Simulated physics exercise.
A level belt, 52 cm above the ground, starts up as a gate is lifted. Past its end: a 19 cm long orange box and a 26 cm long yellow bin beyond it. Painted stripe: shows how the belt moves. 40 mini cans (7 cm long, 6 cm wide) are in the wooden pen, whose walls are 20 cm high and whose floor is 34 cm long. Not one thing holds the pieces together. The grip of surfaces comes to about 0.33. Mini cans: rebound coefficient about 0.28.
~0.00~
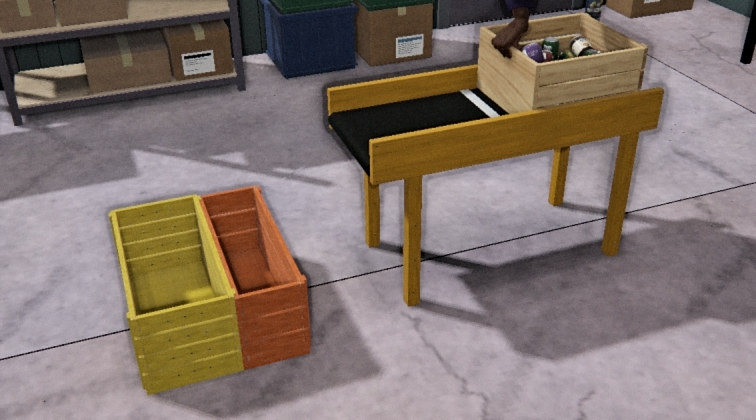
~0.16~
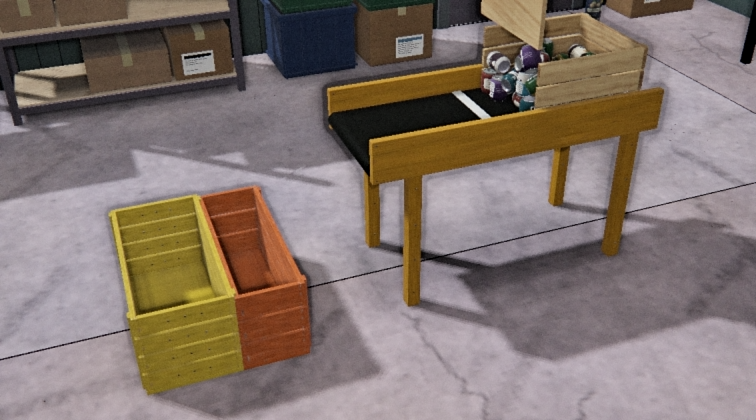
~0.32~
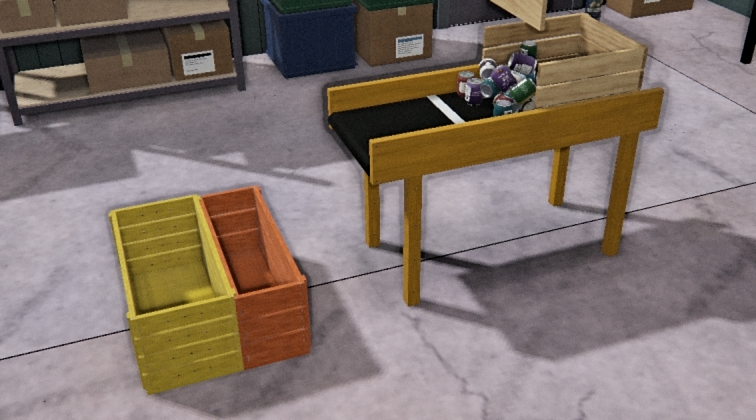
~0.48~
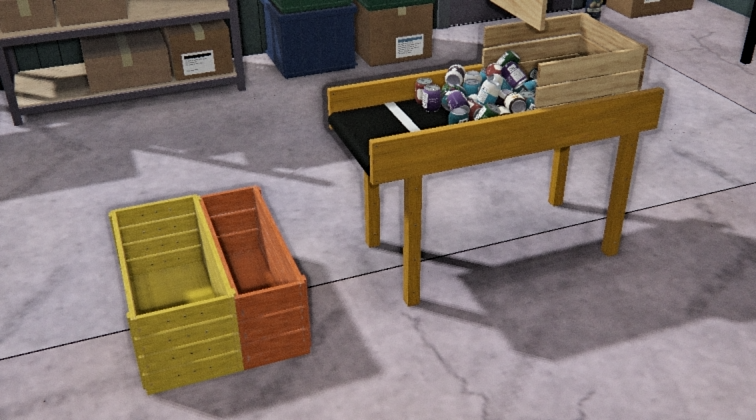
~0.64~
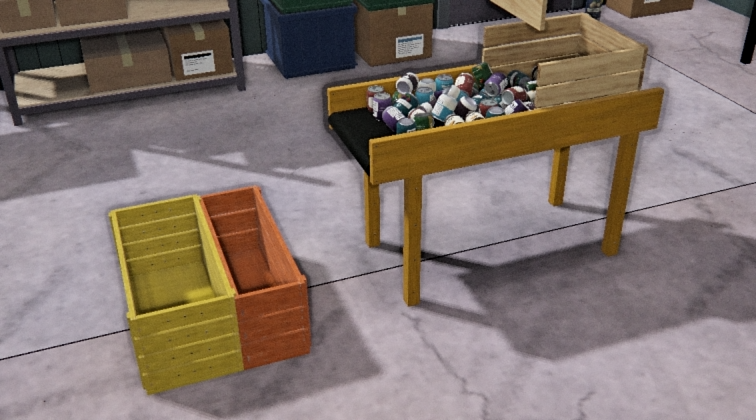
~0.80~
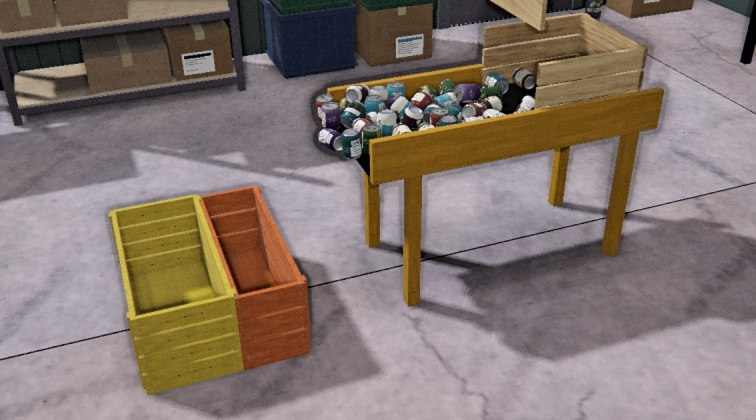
Small cans spreading leftward along a black belt from a wooden crate after its side panel lifts, with two empty bins nearby.
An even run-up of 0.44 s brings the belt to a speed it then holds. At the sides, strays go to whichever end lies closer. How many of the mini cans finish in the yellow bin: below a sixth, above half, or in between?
Lab note: Yellow bin share at end is beneath a sixth.
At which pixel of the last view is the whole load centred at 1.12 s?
Roughly at pixel (323, 139).
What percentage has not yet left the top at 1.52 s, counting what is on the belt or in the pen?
About 15 per cent.
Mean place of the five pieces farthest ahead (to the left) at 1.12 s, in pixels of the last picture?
Close to (235, 244) in the last view.
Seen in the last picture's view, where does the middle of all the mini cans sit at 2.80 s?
(262, 287).
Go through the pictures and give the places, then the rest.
In the first frame (we follow the rim corner now nearest the camera), wooden pen at (540, 64); yellow bin at (136, 317); belt has run 0 cm; nothing out yet.
In the second frame, wooden pen at (540, 64); belt has run 3 cm.
In the third frame, wooden pen at (540, 64); belt has run 12 cm; 8 out, the lowest can at (506, 105).
In the fourth frame, wooden pen at (540, 64); belt has run 26 cm; 18 out.
In the fifth frame, wooden pen at (540, 64); belt has run 42 cm; 29 out.
In the sixth frame, wooden pen at (540, 64); yellow bin at (136, 317); belt has run 58 cm; 33 out, the lowest can at (332, 140).
After 1.12 s, 2 still in the wooden pen, 5 in the orange box, 13 on the belt and 20 in the air.
After 1.52 s, 27 in the orange box, 6 on the belt, 2 on the ground short of the orange box and 5 in the air.
After 2.08 s, 31 in the orange box, 2 on the belt, 6 on the ground short of the orange box and 1 in the air.
When it is over (at 2.80 s), 31 in the orange box and 9 on the ground short of the orange box. Asked share, 0 of 40, 0 per cent.
